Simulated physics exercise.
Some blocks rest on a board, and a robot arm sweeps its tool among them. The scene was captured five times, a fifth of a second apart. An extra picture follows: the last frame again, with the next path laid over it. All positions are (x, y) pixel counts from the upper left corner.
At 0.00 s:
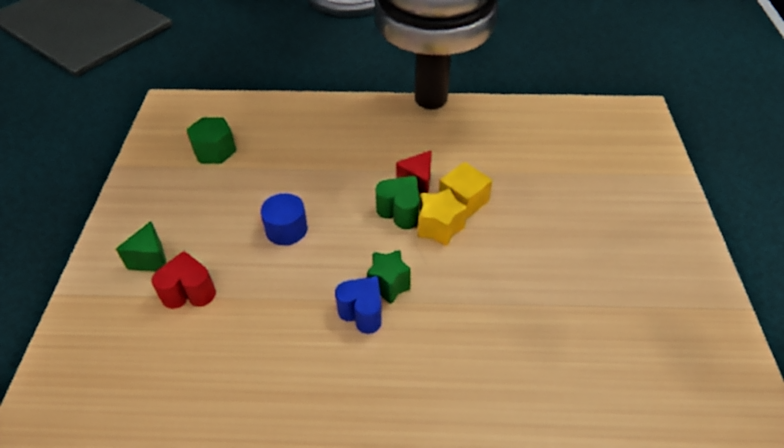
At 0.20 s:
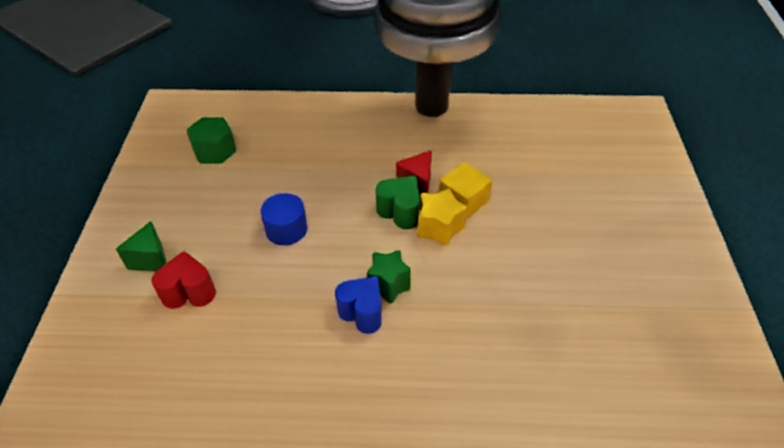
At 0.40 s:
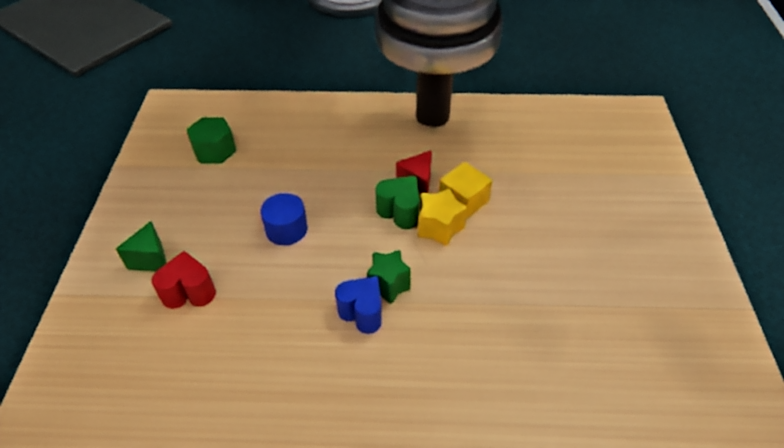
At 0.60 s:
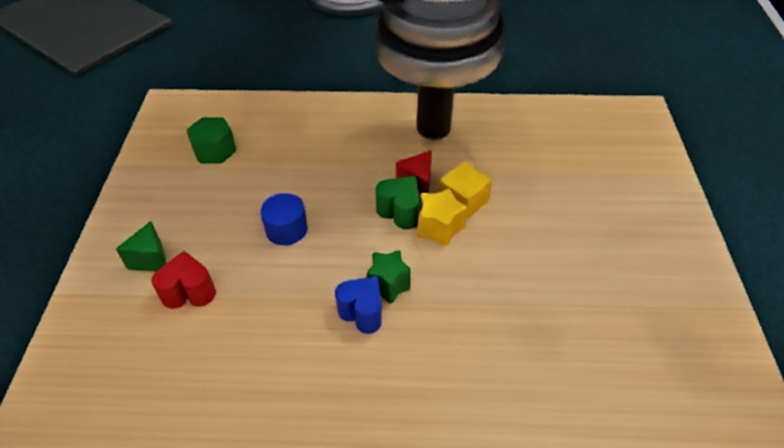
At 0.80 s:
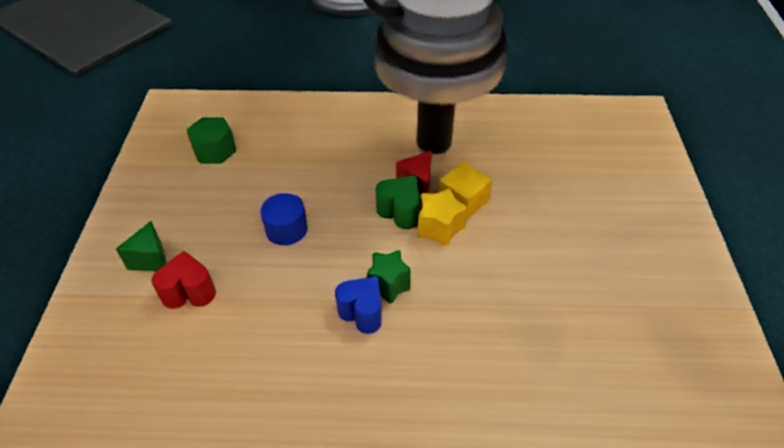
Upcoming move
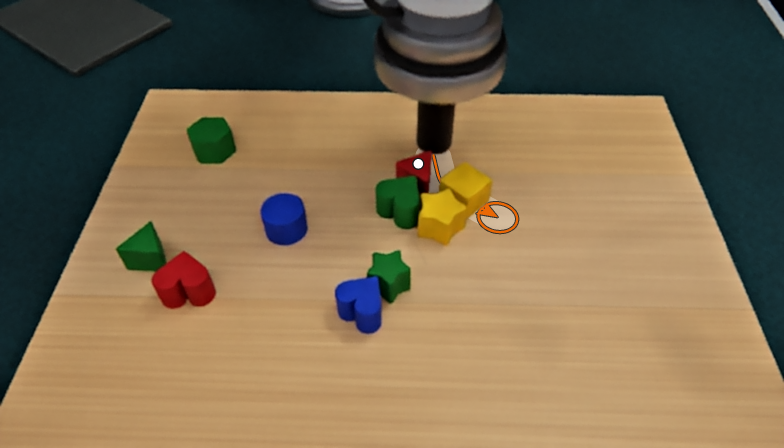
A robot arm's dark tool moved slowly down from the board's top edge toward the red triangle beside the green heart and yellow blocks, while all the colourful blocks on the wooden board stayed still.
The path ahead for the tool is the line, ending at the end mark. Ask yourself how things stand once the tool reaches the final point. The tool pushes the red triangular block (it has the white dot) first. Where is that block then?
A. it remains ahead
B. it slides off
Option B.
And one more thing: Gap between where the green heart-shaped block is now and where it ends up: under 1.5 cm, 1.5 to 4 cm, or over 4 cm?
It travels between 1.5 and 4 cm.
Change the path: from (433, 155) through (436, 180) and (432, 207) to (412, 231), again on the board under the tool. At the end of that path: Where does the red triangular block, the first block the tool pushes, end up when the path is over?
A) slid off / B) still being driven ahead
B - still being driven ahead.
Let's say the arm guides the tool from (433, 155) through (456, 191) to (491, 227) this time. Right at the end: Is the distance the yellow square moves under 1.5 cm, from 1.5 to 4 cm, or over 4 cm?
Ends over 4 cm away.
The line goes from (433, 155) by way of (440, 180) and (466, 200) to (498, 217); the dot is on the red triangular block.
On the path given first. One third of the way, tool (441, 168); green heart-shaped block (387, 202), turned 15° clockwise; red triangular block (417, 180), turned 25° clockwise.
Two thirds of the way, tool (468, 188); green heart-shaped block (385, 203), turned 15° clockwise; red triangular block (420, 185), turned 55° clockwise; yellow square (492, 204), turned 15° clockwise.
At the end, tool (500, 205); green heart-shaped block (385, 203), turned 15° clockwise; red triangular block (420, 185), turned 55° clockwise; yellow star-shaped block unmoved; yellow square (518, 226), turned 40° clockwise.
